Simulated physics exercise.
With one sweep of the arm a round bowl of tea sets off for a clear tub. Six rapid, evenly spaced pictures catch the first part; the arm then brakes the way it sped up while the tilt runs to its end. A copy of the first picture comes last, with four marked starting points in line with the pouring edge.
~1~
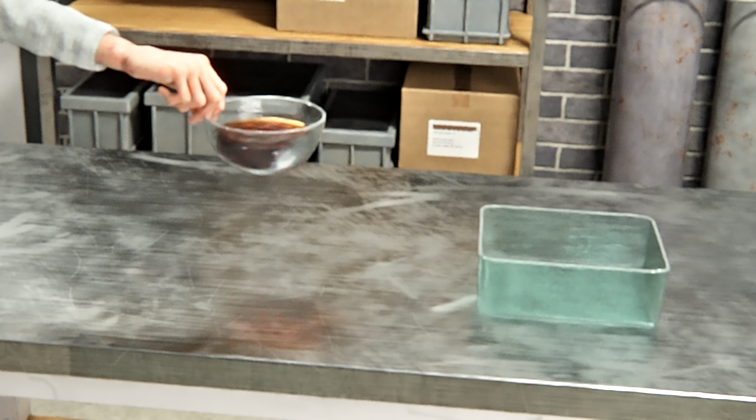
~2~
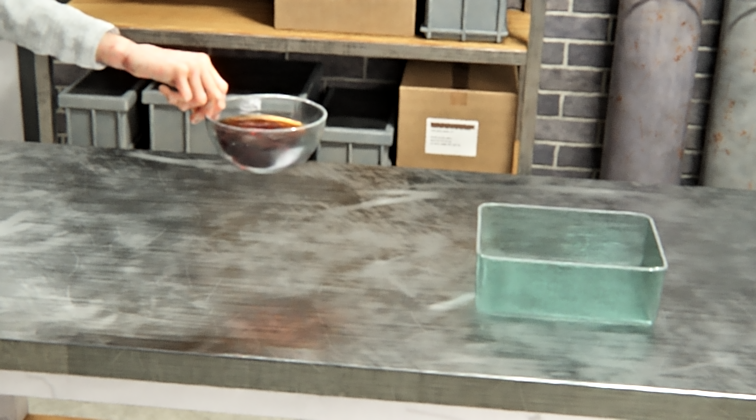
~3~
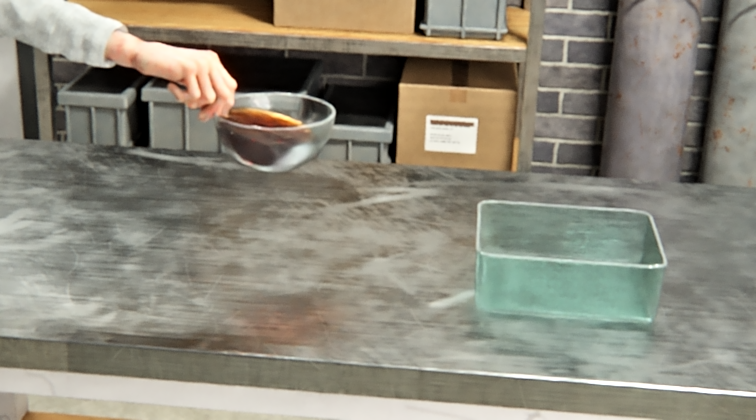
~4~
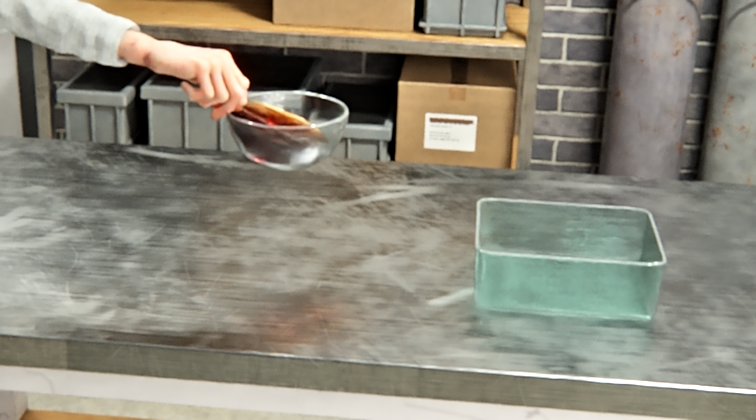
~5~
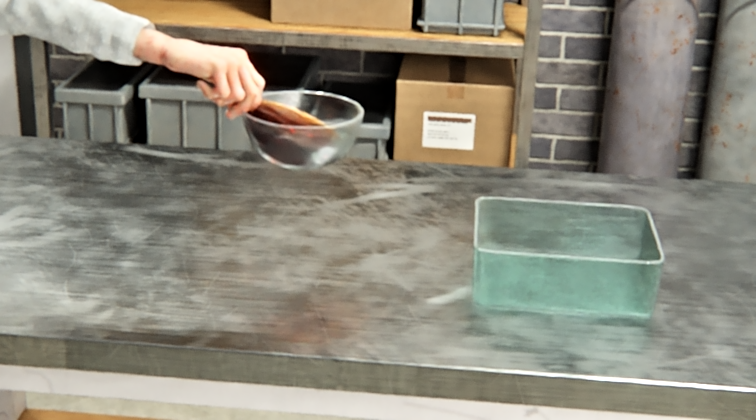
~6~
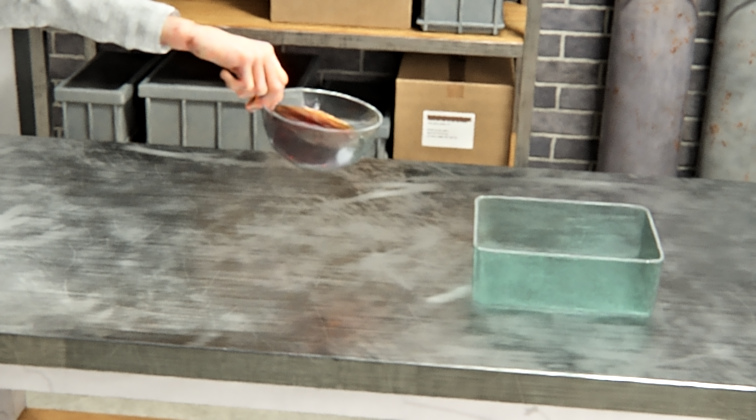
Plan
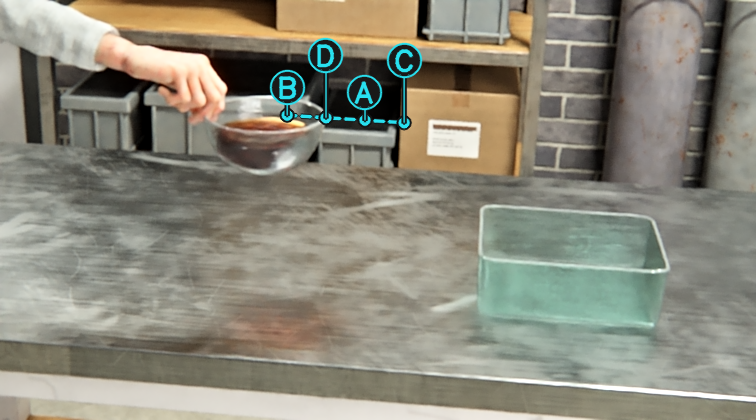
A hand carried a round glass bowl of dark tea rightward above a worn gray table, the liquid sloshing inside and the bowl tilting slightly, while a clear, greenish tub sat still on the right.
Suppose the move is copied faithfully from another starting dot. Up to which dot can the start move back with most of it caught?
Take A.
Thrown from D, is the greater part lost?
Yes.
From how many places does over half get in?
Two of the four.
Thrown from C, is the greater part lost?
No.
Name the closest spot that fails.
That is spot D.
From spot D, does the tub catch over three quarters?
No.
On the marked copy, A at (364, 120); B at (287, 115); C at (404, 122); D at (325, 117).
With A, about 63 % lands in the tub, 29 % falls short and 8 % goes beside or beyond.
With B, about 0 % lands in the tub, 99 % falls short.
With C, about 79 % lands in the tub, 7 % falls short and 14 % goes beside or beyond.
With D, about 33 % lands in the tub, 64 % falls short and 3 % goes beside or beyond.
